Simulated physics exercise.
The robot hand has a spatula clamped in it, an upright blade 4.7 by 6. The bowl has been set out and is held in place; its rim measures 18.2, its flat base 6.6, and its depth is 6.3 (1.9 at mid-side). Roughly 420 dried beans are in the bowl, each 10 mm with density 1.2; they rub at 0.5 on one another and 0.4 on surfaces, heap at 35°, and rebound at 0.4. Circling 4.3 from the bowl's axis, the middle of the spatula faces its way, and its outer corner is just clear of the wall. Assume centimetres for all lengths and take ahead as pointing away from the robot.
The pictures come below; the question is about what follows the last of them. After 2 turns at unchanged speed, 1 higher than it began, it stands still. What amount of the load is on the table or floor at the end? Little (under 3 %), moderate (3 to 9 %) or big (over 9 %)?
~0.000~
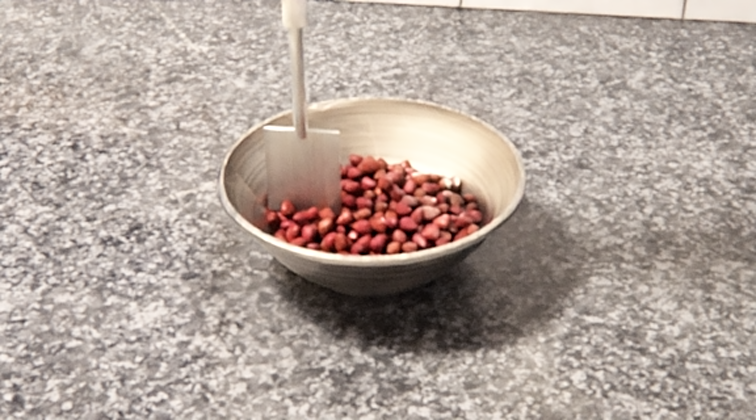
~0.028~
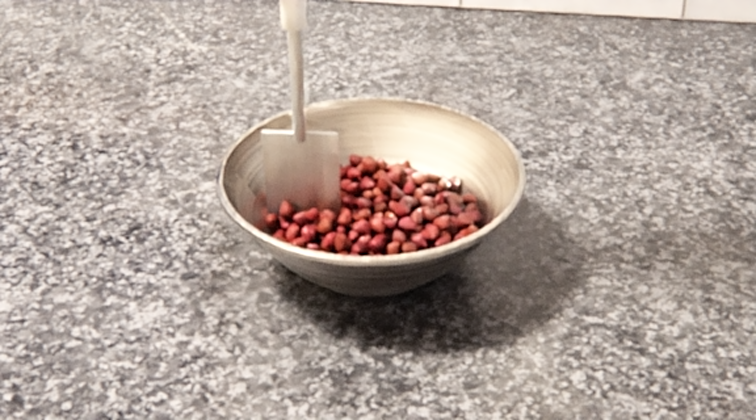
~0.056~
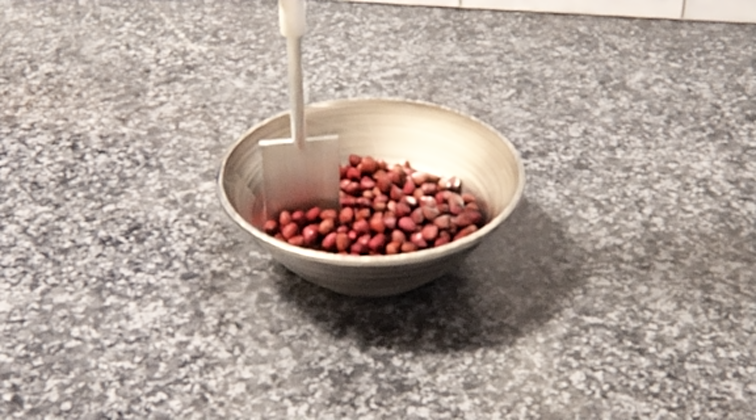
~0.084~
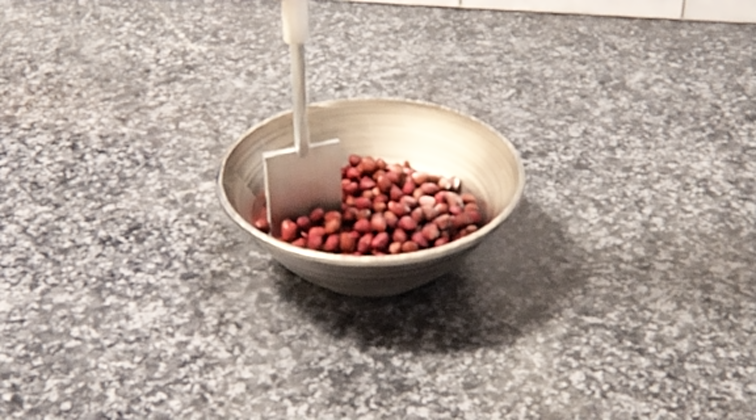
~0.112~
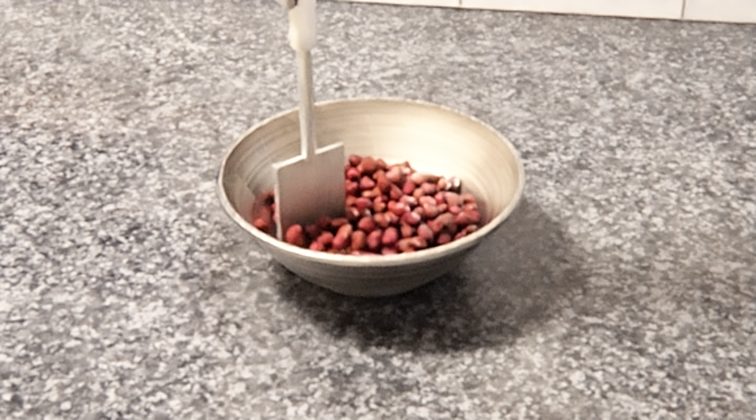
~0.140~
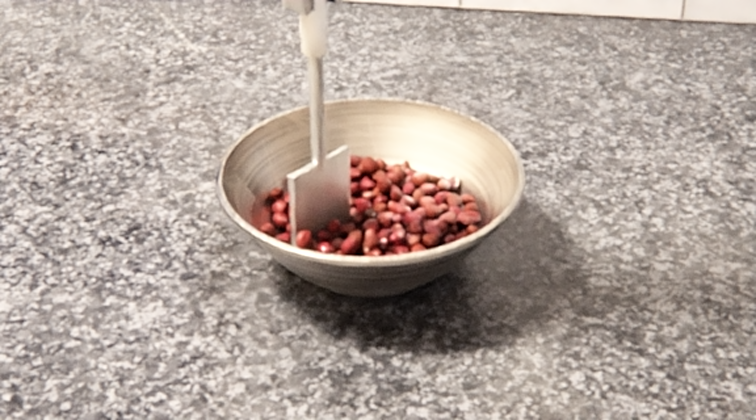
Moderate.
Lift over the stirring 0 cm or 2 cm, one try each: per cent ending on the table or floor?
10 and 0 %.
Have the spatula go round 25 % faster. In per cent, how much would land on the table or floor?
It would come to around 10 percent.
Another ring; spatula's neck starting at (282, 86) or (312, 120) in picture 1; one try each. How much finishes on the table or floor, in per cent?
Near 0 and 5 in a hundred, one try each.
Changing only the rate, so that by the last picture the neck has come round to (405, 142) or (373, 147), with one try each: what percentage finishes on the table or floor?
It comes to close to 25 per cent and close to 20 per cent.
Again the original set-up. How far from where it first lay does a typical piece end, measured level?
4 cm.
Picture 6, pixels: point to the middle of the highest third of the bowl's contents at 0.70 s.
Roughly pixel (297, 172).
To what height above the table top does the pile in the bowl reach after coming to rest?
The top sits some 6.0 cm up.
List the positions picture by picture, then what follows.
The spatula neck at (300, 108), 0° round; upper third of the load around (380, 215), from x 275 to 475, top at y 160; 419 in the bowl, in the first frame.
The spatula neck at (299, 110), 5° round; upper third of the load around (379, 215), from x 275 to 475, top at y 160, in the second frame.
The spatula neck at (298, 118), 17° round; upper third of the load around (379, 217), from x 270 to 475, top at y 160, in the third frame.
The spatula neck at (301, 125), 30° round; upper third of the load around (376, 219), from x 265 to 475, top at y 160, in the fourth frame.
The spatula neck at (308, 132), 43° round; upper third of the load around (380, 222), from x 260 to 475, top at y 160, in the fifth frame.
The spatula neck at (319, 139), 56° round; upper third of the load around (384, 222), from x 270 to 475, top at y 160; 419 in the bowl, in the sixth frame.
After 0.70 s, 318° round, highest piece 8 above the table; 404 in the bowl, 10 on the table or floor, 5 in flight or on the tool.
After 1.26 s, 220° round, highest piece 7 above the table; 401 in the bowl, 18 on the table or floor.
After 1.74 s, 0° round, highest piece 6 above the table; 398 in the bowl, 21 on the table or floor.
After 2.44 s, 0° round, highest piece 6 above the table; 398 in the bowl, 21 on the table or floor.
In the end, 398 in the bowl, 21 on the table or floor. That is 5 % on the table or floor.
